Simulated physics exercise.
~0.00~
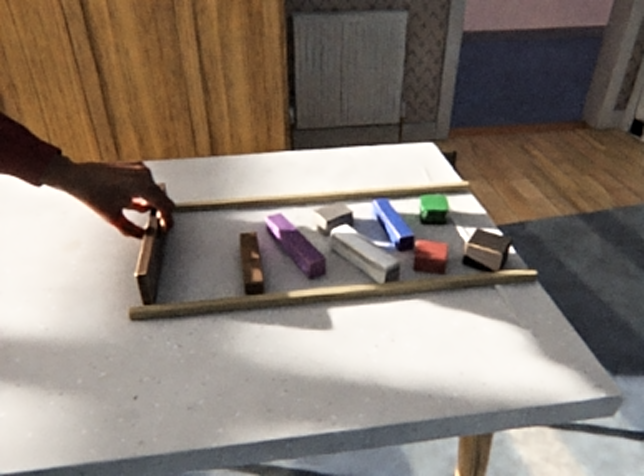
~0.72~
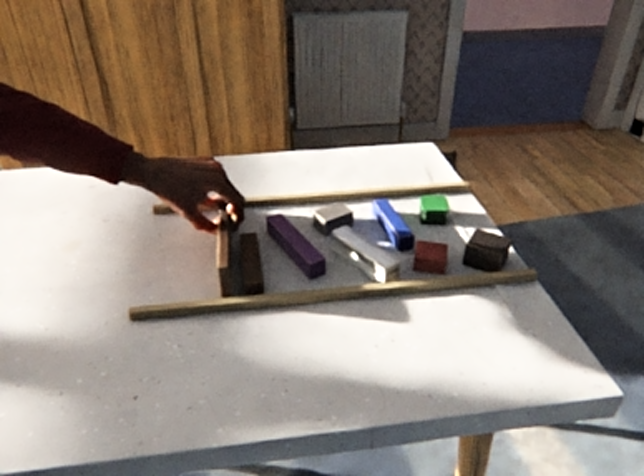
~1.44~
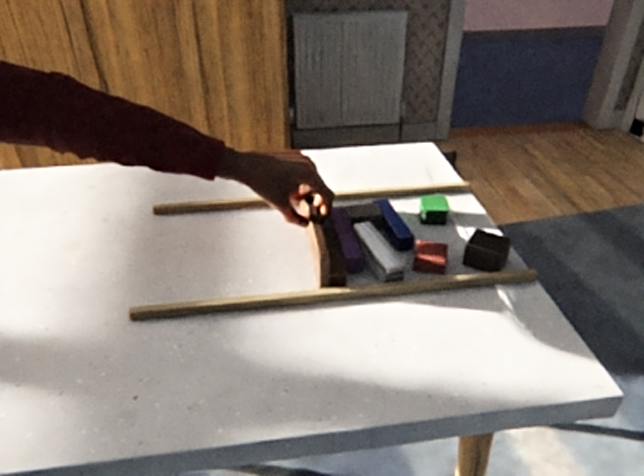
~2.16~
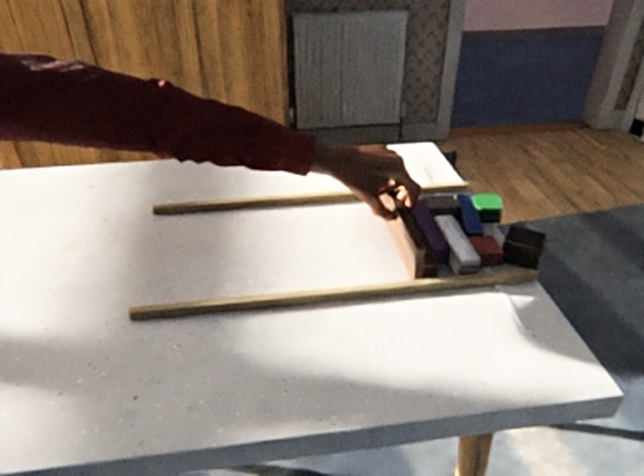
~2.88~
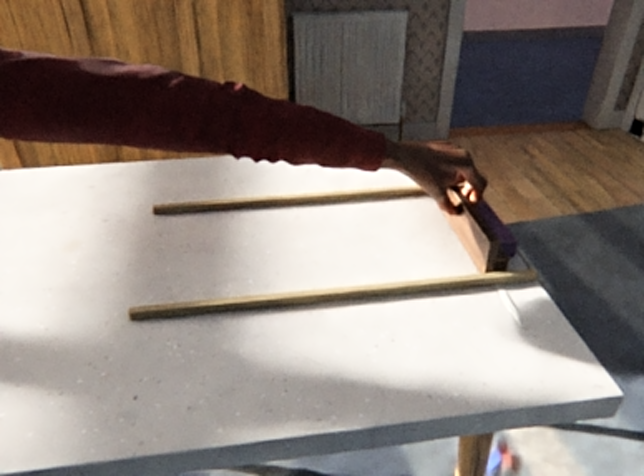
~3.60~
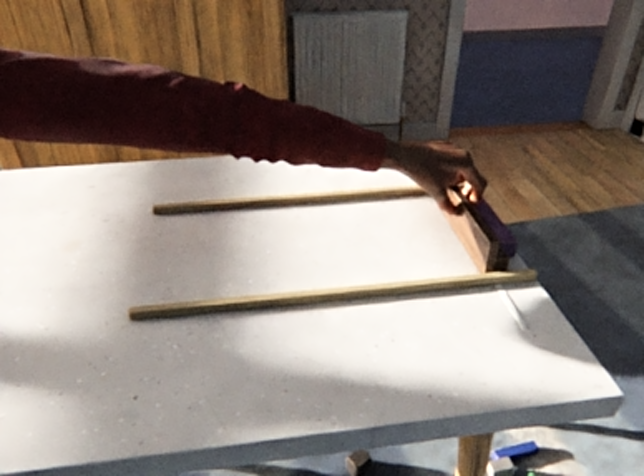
A hand slid an upright board to the right between two wooden rails on a white table, gathering up the colourful sticks and blocks until most tumbled off the edge onto the floor, and it stopped with the board at the table's end.
